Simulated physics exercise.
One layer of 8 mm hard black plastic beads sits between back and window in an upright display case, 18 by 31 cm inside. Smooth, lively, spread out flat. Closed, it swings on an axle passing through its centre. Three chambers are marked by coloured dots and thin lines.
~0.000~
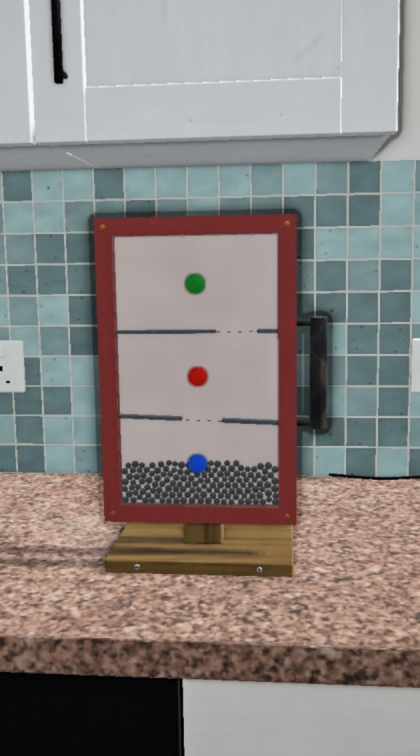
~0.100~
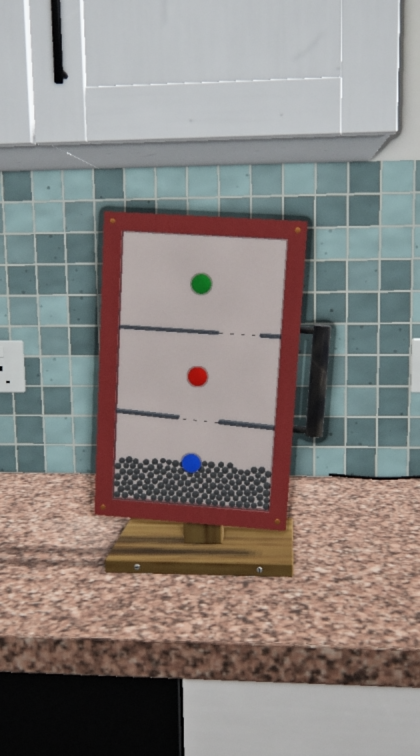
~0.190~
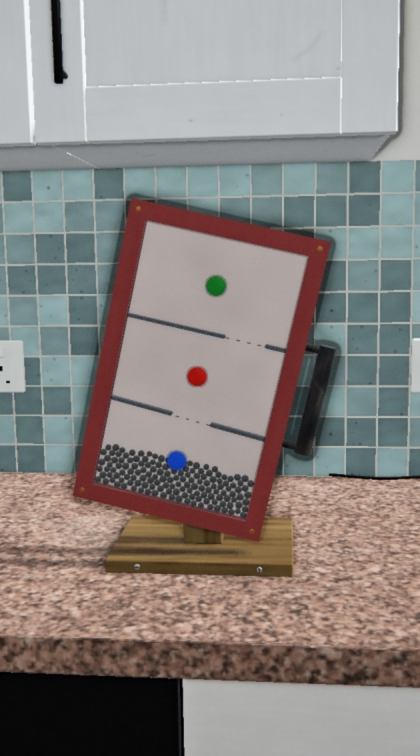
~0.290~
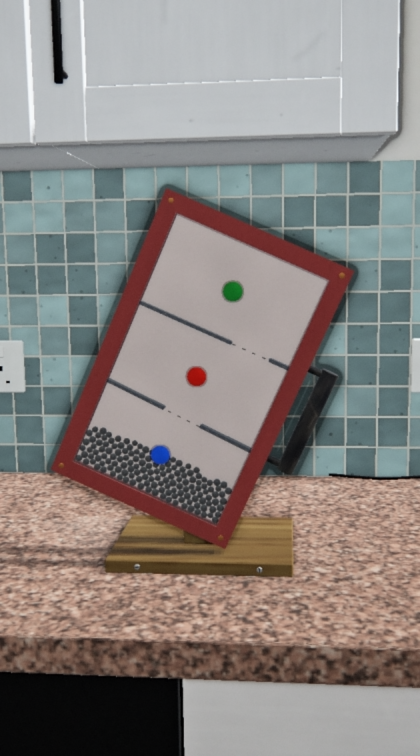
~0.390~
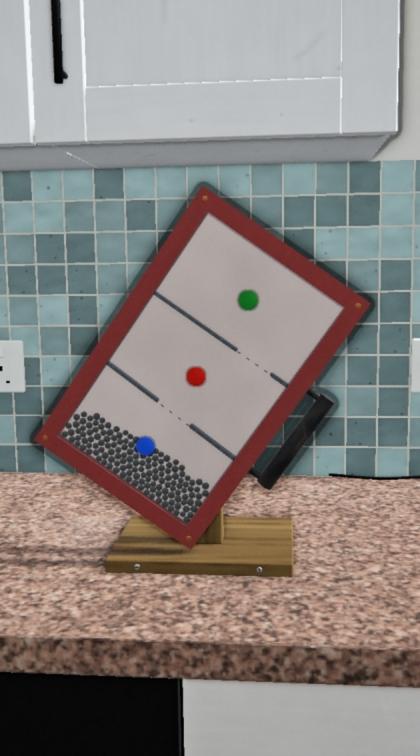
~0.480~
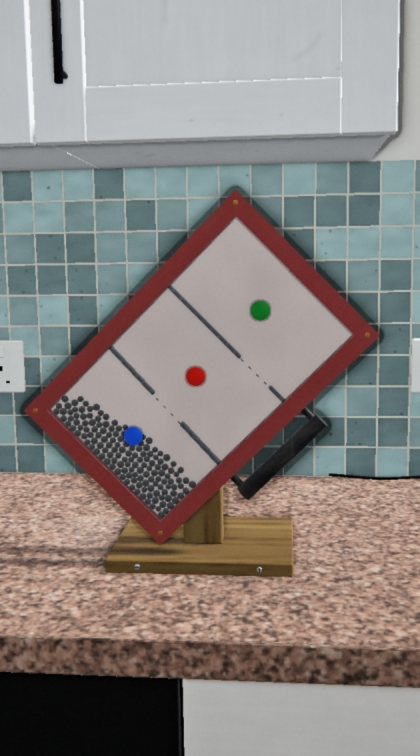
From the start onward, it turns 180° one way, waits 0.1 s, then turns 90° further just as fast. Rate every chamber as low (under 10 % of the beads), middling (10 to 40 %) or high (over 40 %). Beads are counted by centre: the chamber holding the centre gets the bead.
Red chamber: High; blue chamber: Low; green chamber: High.
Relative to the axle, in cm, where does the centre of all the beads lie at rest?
Some 5 cm left and 7 cm below.
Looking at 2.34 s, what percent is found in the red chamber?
I'd say some 50 in a hundred.
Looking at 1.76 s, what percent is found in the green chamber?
It works out at about 25 percent.
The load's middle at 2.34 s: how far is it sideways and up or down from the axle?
Some 2 cm left and 8 cm below.
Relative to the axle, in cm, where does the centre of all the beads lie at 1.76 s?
Position estimate: Left 2 cm, below 1 cm.
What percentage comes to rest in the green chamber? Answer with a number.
Something like 45 per cent finishes there.
By 1.76 s, it stands 180° clockwise; the beads' middle is 2 cm left of and 1 cm below the centre; red 35 %, blue 40 %, green 25 %.
By 2.34 s, it has come round 225° clockwise; the beads' middle is 2 cm left of and 8 cm below the centre; red 50 %, blue 5 %, green 45 %.
By 2.81 s, it has come round 270° clockwise; the beads' middle is 6 cm left of and 6 cm below the centre; red 50 %, blue 5 %, green 45 %.
Settled by 3.8 s, it has come round 270° clockwise; red 50 %, blue 5 %, green 45 %.
